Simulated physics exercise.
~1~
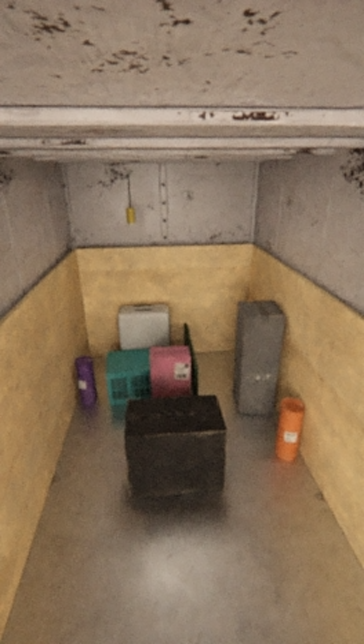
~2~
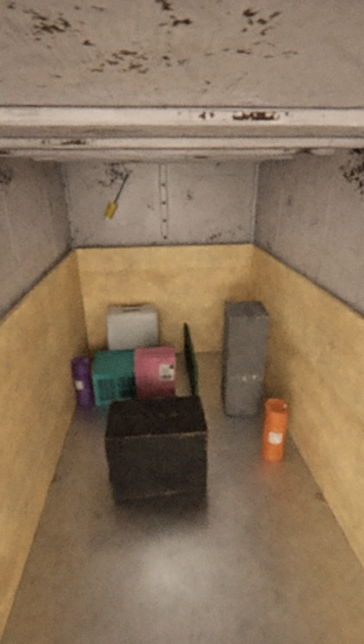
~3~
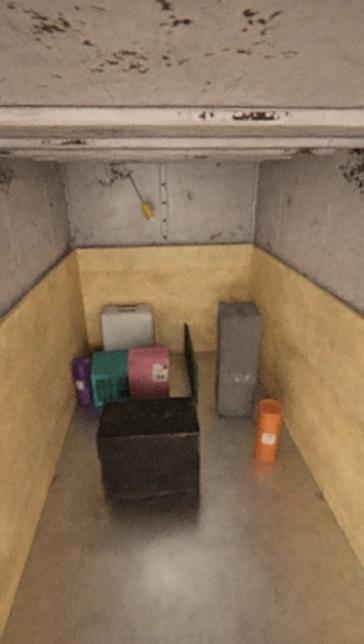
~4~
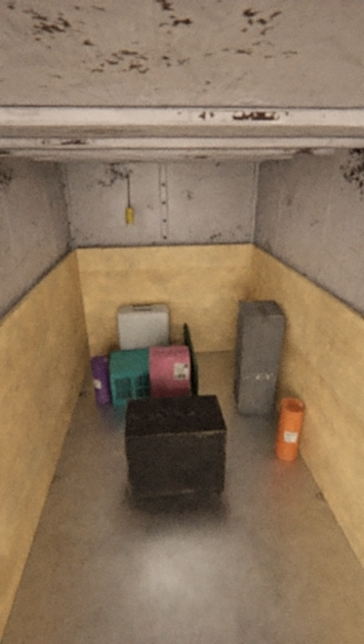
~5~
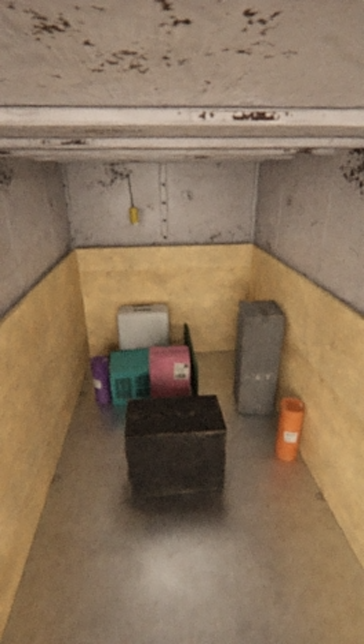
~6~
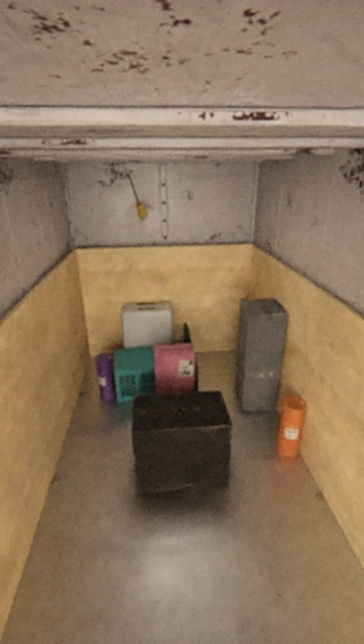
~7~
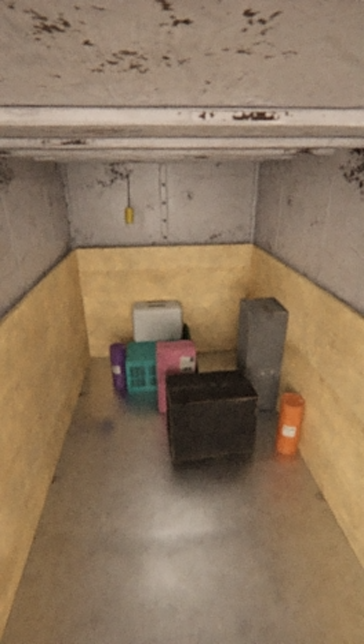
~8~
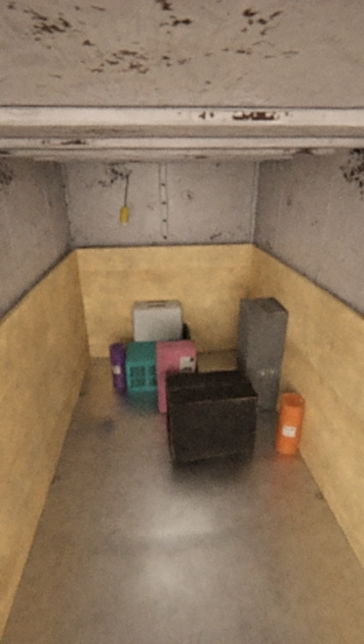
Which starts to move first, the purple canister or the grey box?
The grey box starts first, sliding left while the purple canister stays put. The canister only moves later, when the load shifts back to the right.
